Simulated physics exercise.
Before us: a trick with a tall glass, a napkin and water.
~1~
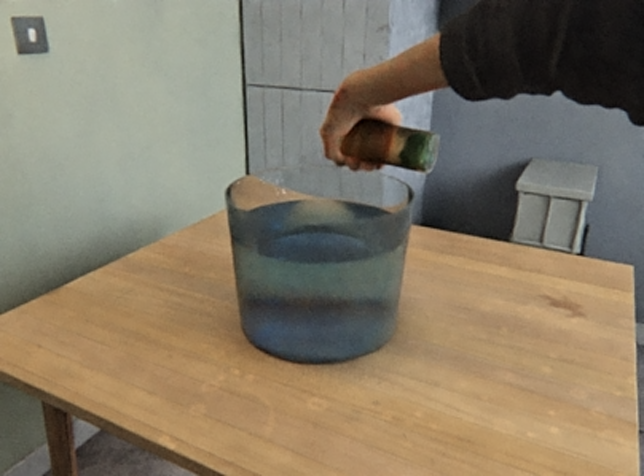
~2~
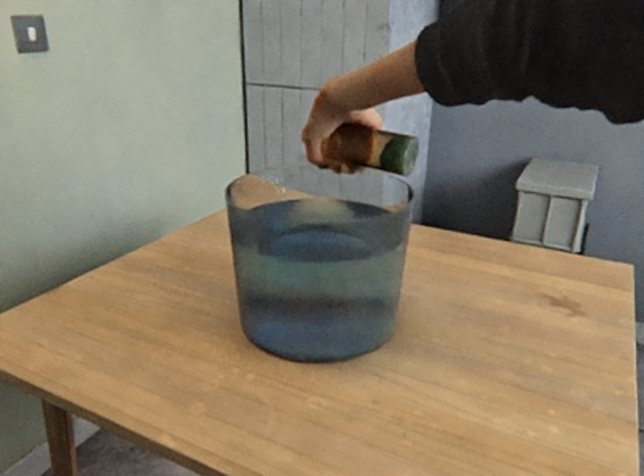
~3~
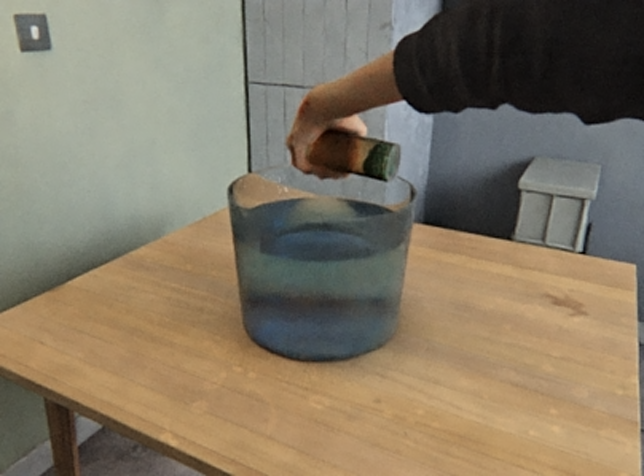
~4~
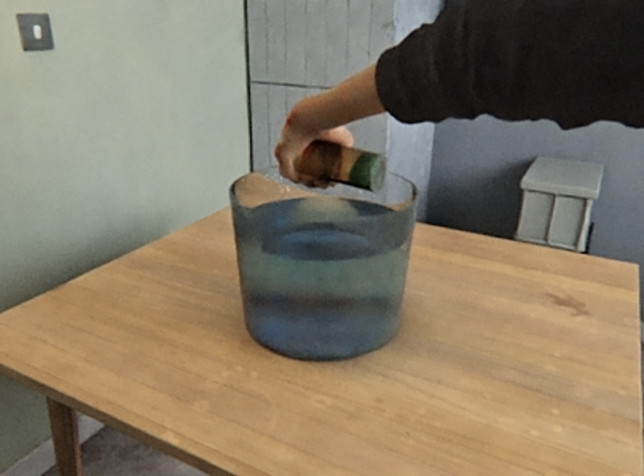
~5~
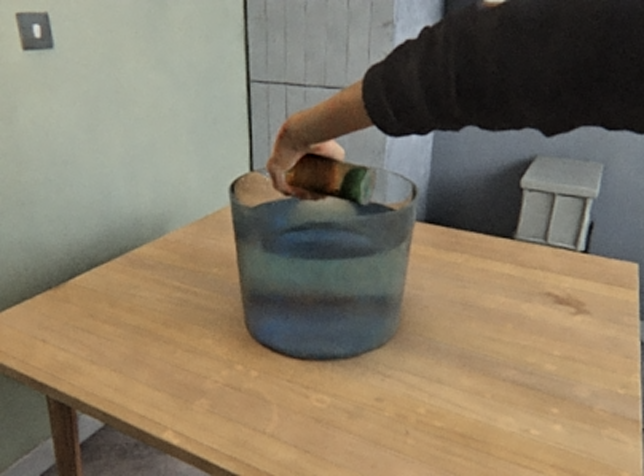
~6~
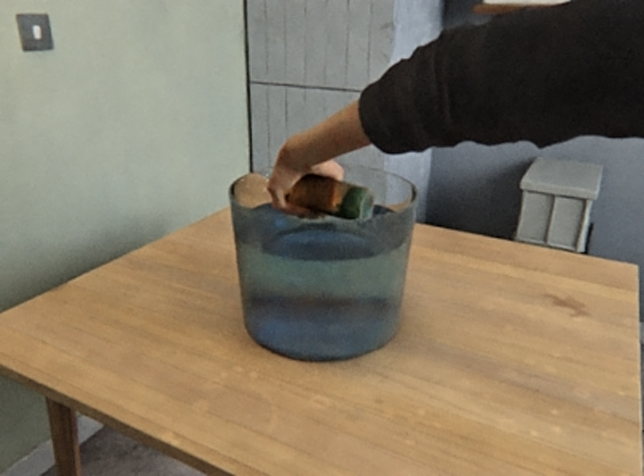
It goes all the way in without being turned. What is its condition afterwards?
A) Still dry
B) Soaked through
Soaked through.
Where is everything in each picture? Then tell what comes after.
In the first frame, tall glass (381, 143) on its side; above the big bowl.
In the second frame, tall glass (362, 146) on its side; napkin (398, 154); coming down.
In the third frame, tall glass (346, 152) on its side; lower.
In the fourth frame, tall glass (333, 162) on its side; napkin (367, 171); lower still.
In the fifth frame, tall glass (324, 176) on its side; close to the surface.
In the sixth frame, tall glass (324, 195) on its side; napkin (356, 204); just over the surface.
Soon after, the tall glass enters the water.
Later, water pours in as the air escapes.
In the end, the tall glass is under, flooded, and the napkin is wet.
